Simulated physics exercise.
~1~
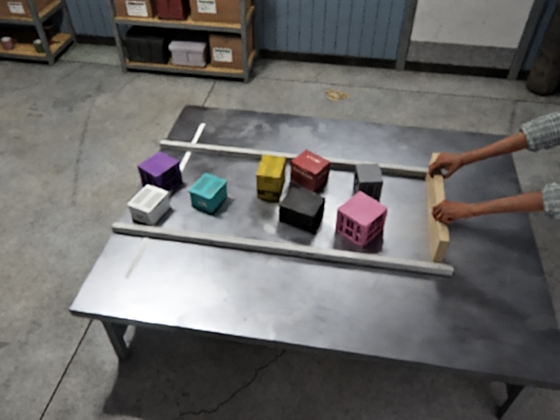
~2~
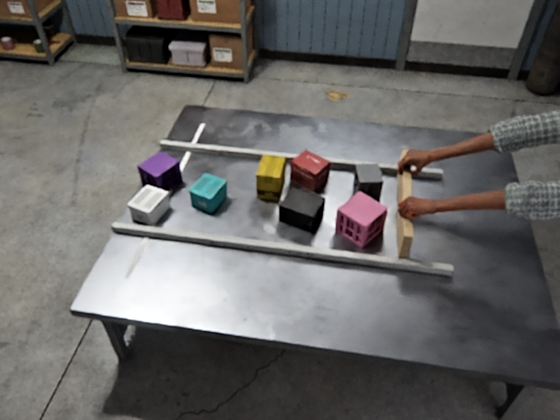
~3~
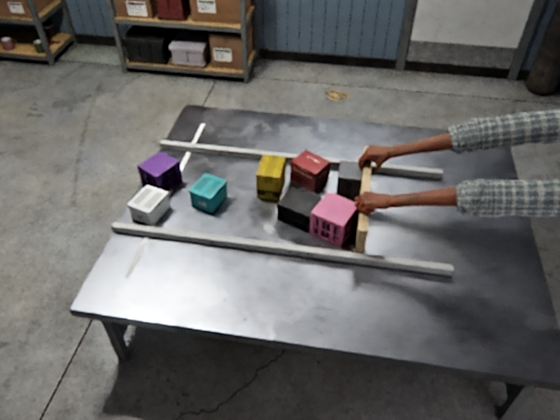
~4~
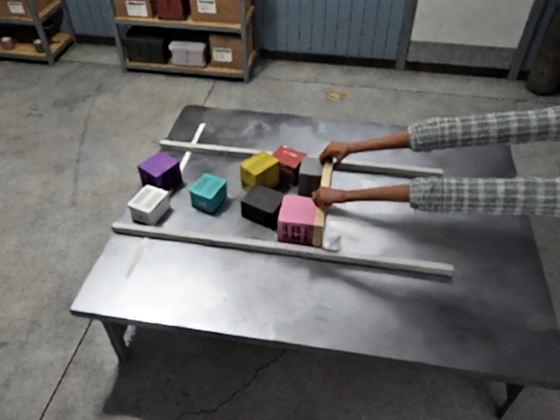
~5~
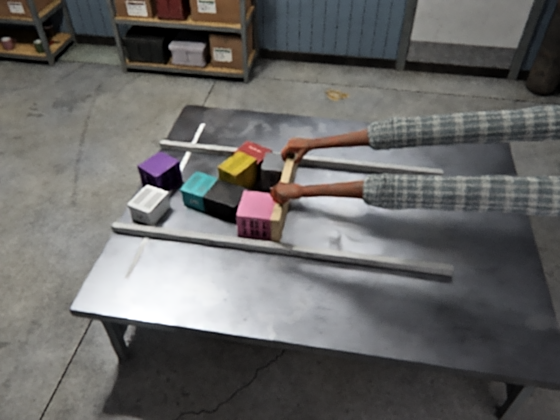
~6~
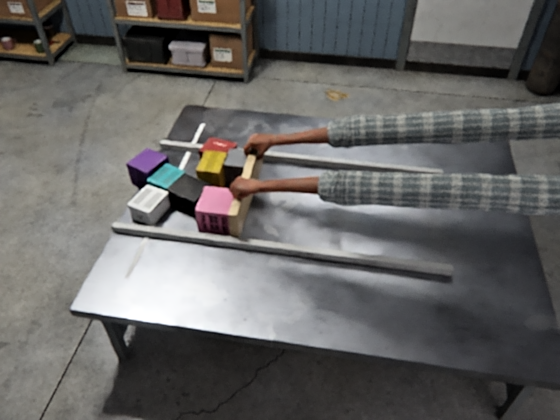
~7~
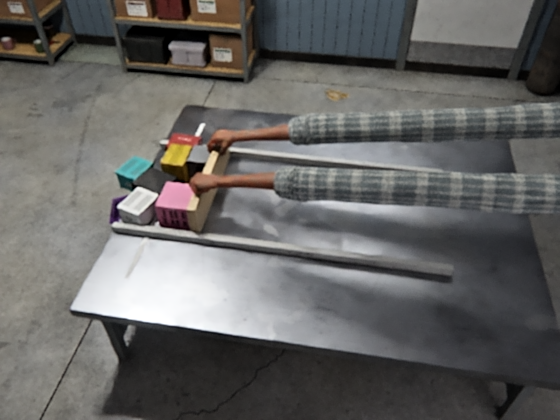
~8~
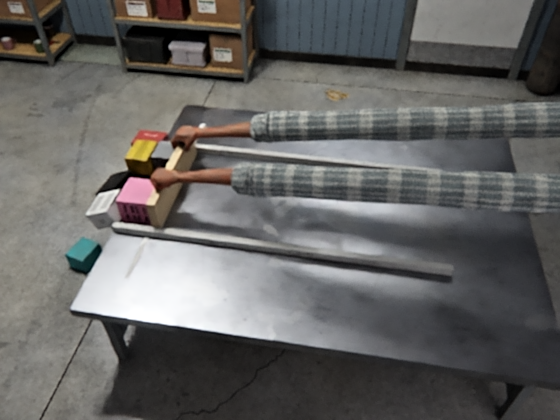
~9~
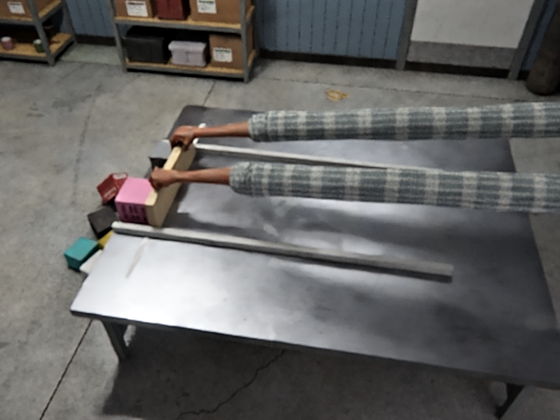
Two arms in checked sleeves hold a wooden plank upright across two pale rails on a grey table, seen from above in a room with shelves behind. To its left stand pink, grey, black, red and yellow boxes, with turquoise, white and purple ones farther left. The hands slide the plank left, gathering the near boxes and then pushing them into the far ones. The crowded group reaches the left edge, where the purple and turquoise ones go over first. The white, yellow, black and red ones follow, and the plank stops with the pink crate still perched at the edge.
